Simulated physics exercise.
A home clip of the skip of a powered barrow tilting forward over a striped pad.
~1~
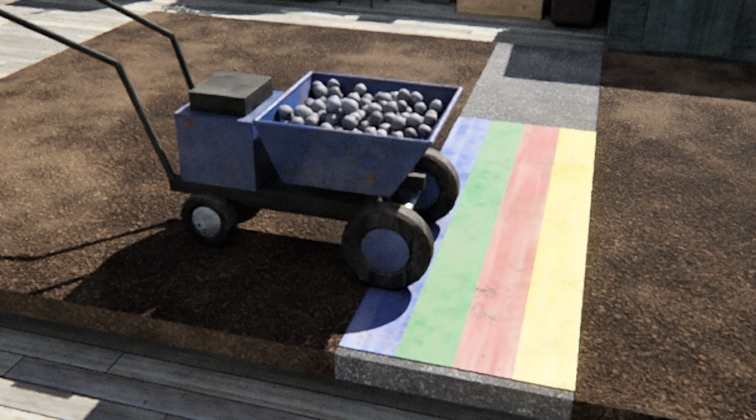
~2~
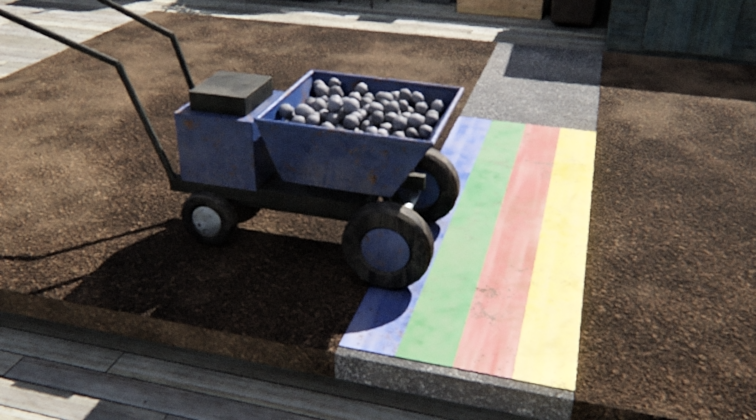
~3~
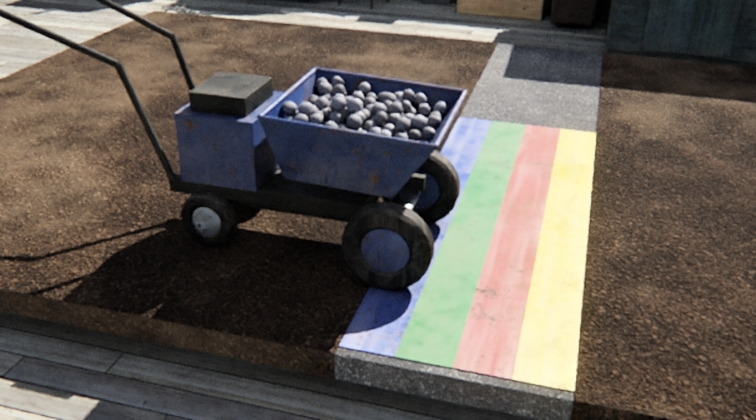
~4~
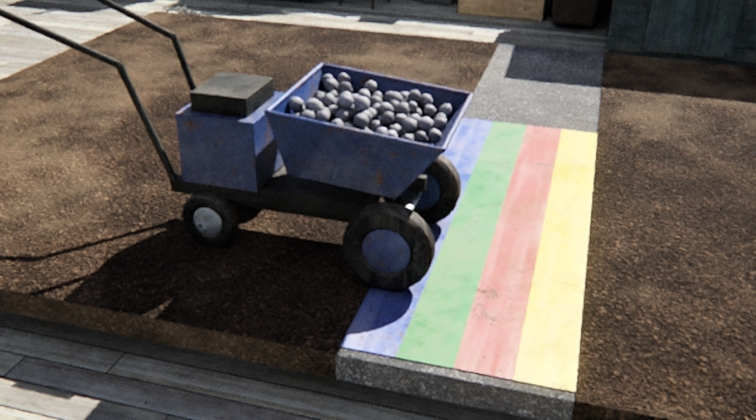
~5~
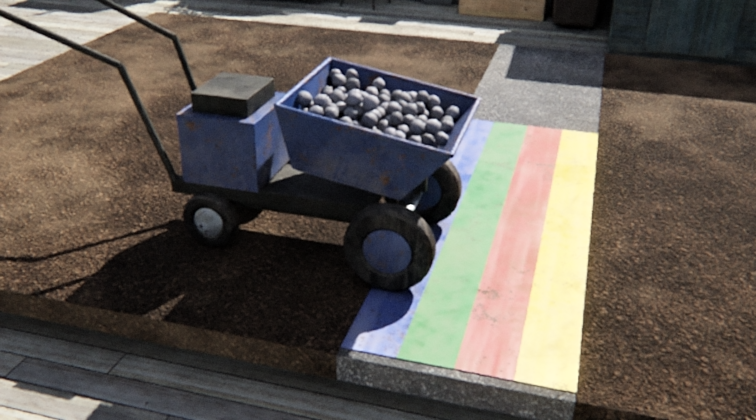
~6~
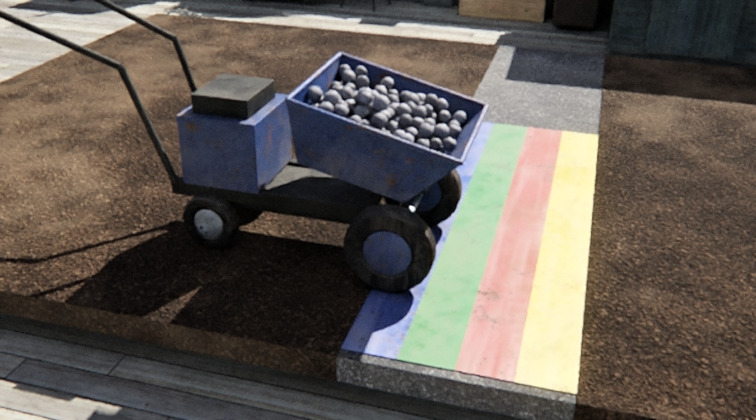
A blue wheeled barrow with black handles stands on brown ground between grey plank strips, seen from above and to one side in bright light. Its skip holds a heap of round grey cobbles, and its right wheels rest by a pad striped blue, green, red and yellow from left to right. The skip sits level, then slowly tilts a little towards the right, its left end rising, while the barrow and the camera stay still.
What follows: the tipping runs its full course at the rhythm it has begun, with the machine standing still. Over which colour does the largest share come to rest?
Most lies over the yellow band.
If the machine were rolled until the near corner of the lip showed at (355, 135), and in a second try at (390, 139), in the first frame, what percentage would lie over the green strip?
Near 20 % and 0 %.
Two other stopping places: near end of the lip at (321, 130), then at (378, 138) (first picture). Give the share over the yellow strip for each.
About 0 and 20 per cent.
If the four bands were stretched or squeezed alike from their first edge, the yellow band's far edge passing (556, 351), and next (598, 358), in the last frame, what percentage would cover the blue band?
The first gives 0 %, the second 0 %.
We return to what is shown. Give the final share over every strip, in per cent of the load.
About: Blue strip 0, green strip 0, red strip 10, yellow strip 35 per cent.
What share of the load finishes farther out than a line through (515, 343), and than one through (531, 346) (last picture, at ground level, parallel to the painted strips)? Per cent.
Near 60 % and 50 %.
Just after the last frame, skip tipped steeply; every one in the skip.
A moment on, skip tipped right over; the larger part in the skip; just a few over the red strip; about a tenth over the yellow strip; just a few falling; just a few off the paint.
Further on, skip tipped right over; roughly a third in the skip; about a tenth over the red strip; roughly a third over the yellow strip; roughly a quarter off the paint.
When it is over, skip tipped right over; roughly a third in the skip; not one over the blue strip; not one over the green strip; about a tenth over the red strip; roughly a third over the yellow strip; roughly a quarter off the paint.
